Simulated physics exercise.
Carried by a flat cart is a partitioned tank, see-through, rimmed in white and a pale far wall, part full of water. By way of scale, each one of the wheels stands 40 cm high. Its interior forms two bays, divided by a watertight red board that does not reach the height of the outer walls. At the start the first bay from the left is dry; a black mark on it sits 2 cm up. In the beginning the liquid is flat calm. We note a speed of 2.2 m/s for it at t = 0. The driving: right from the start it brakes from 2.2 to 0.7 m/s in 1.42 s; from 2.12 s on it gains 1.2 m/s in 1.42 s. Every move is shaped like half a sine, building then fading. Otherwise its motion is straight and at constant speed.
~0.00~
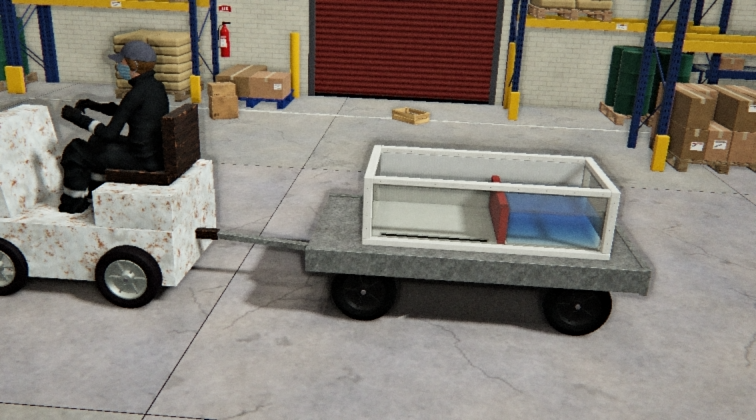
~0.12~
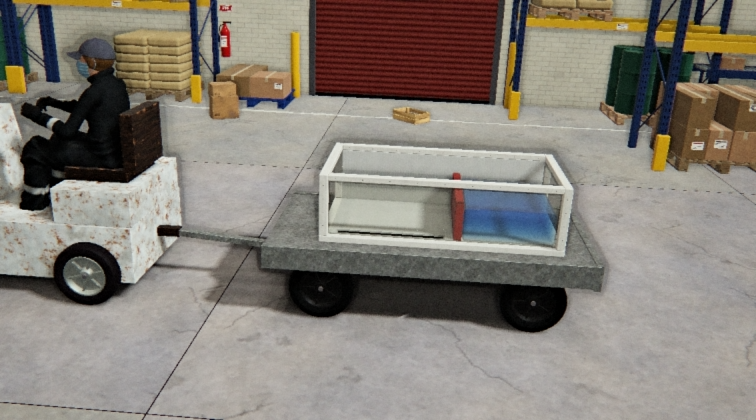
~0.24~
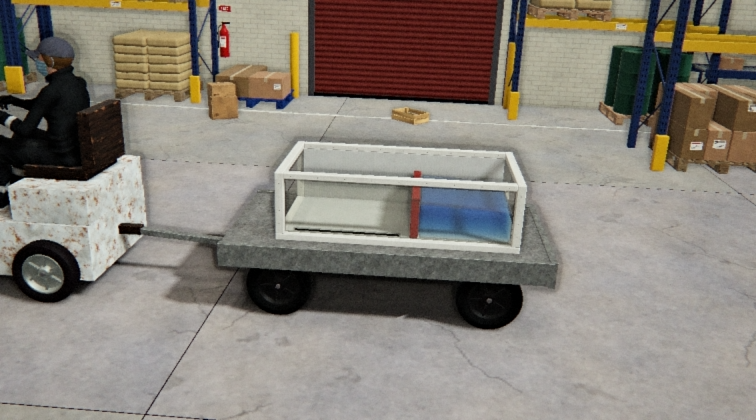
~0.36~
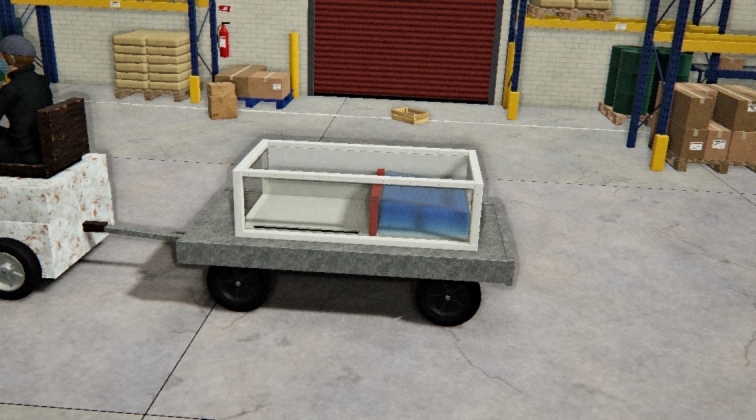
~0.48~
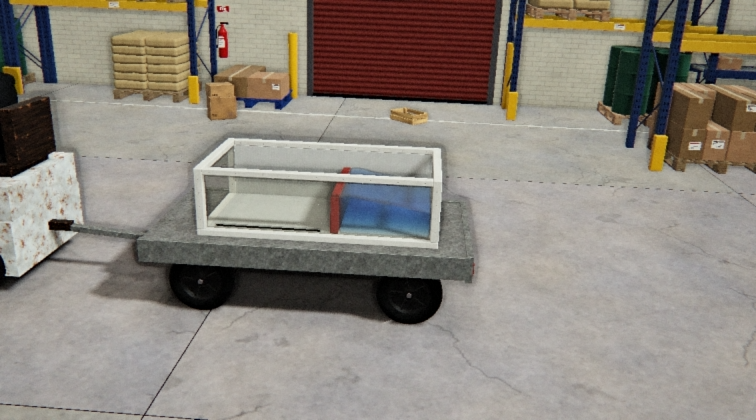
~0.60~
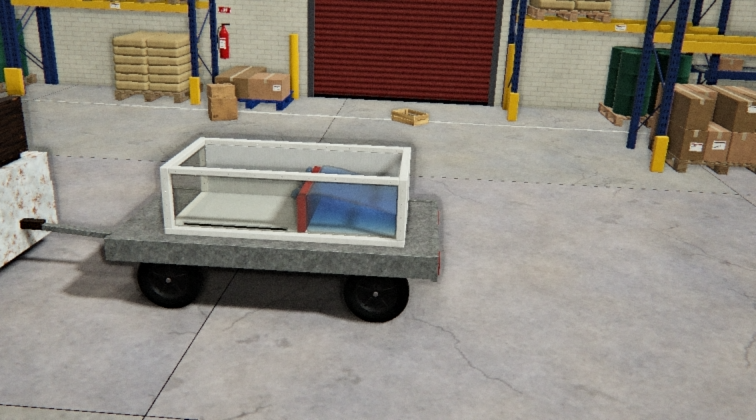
A driver in a cap steers a speckled white tug leftward across a warehouse, towing a cart carrying a divided, partly water-filled tank.
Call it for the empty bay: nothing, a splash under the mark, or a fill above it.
A splash under the mark.
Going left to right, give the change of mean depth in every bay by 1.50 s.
Starting on the left, it's 1 up and then 1 down.
After 1.50 s the bays hold 1, 19 cm, left to right.
After 2.70 s the bays hold 1, 19 cm, left to right.
After 4.10 s the bays hold 1, 19 cm, left to right.
After 6.53 s the bays hold 1, 19 cm, left to right.
